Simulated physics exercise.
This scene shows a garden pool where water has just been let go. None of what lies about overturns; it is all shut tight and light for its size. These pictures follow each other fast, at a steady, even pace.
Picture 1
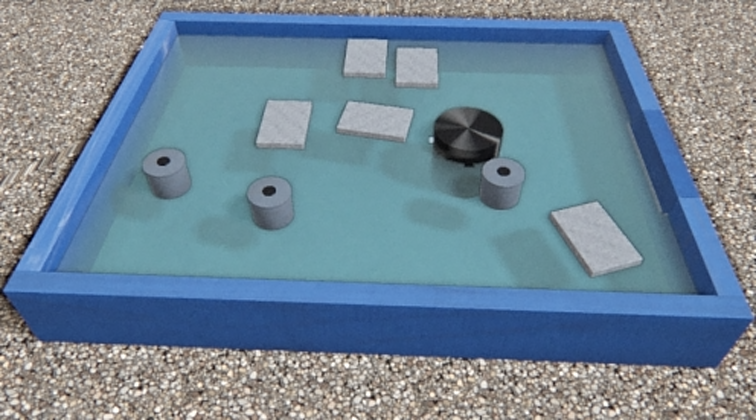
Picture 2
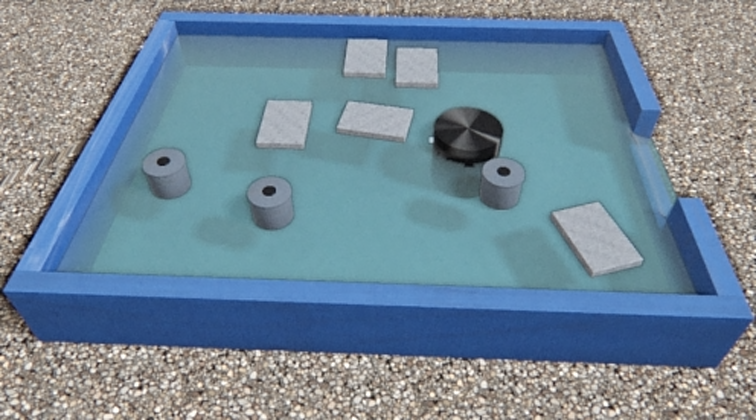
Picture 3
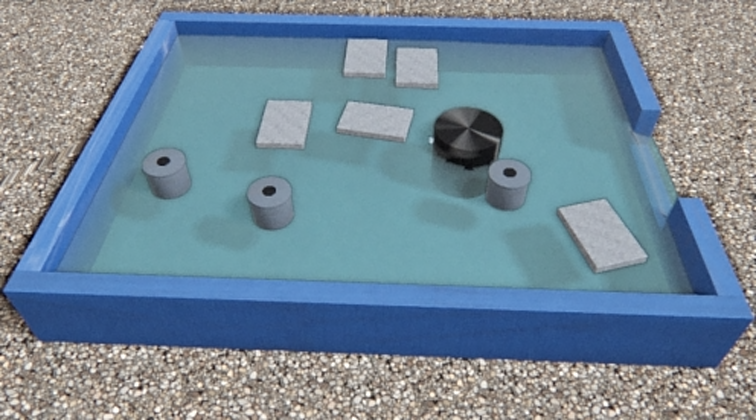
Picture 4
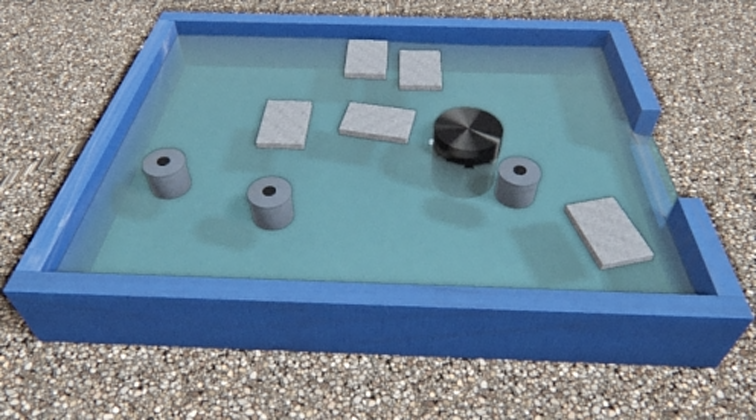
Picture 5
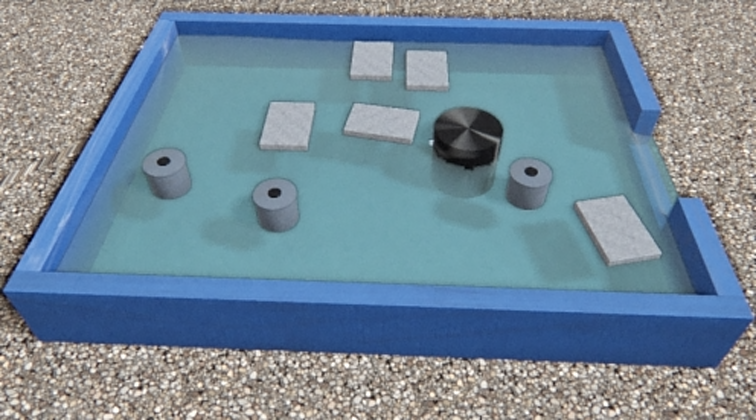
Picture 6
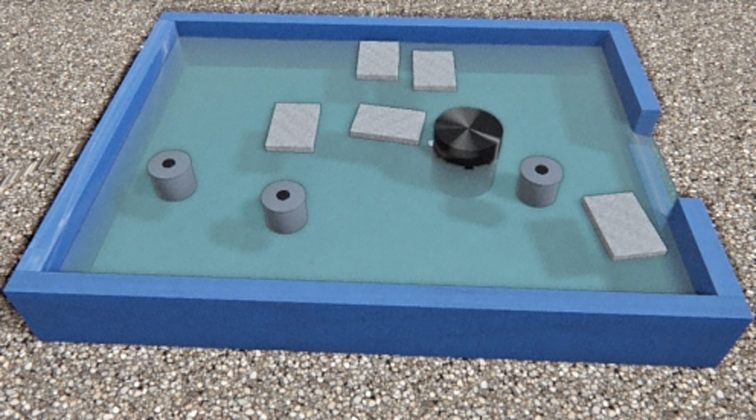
A blue-walled rectangular pool of teal water sits on pebbly ground, seen from above at an angle by a still camera. A dark, shiny round object stands right of centre, with three grey cylinders left, centre-left and right, four pale flat slabs towards the back and another at lower right. A gap opens in the right wall, then the right-hand cylinder and slab drift slightly right, followed by small rightward shifts among the others.
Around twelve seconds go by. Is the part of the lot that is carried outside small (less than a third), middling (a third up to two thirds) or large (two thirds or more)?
Small.
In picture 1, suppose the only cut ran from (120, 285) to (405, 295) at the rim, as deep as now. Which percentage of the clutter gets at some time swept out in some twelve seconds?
40 per cent or so.
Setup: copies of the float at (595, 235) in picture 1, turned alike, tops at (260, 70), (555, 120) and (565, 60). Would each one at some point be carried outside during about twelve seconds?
First copy doesn't escape, second copy escapes, third copy escapes.
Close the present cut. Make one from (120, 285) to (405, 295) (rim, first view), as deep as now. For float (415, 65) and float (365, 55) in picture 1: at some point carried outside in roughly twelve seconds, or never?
First one: Never leaves; second one: Never leaves.
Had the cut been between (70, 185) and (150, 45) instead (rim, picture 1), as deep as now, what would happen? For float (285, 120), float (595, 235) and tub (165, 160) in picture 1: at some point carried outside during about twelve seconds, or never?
The three give escape, no escape and escape, in that order.
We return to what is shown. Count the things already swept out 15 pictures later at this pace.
Tally: 2.
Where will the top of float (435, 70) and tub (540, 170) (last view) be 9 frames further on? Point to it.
Roughly (467, 75) and (628, 160).
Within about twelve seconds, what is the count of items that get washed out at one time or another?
2.
A moment on, 0 of 8 are out; 8 afloat.
Next, 1 of 8 are out; 7 afloat.
Later, 2 of 8 are out; 6 afloat.
In the end, 2 of 8 are out; 6 afloat.
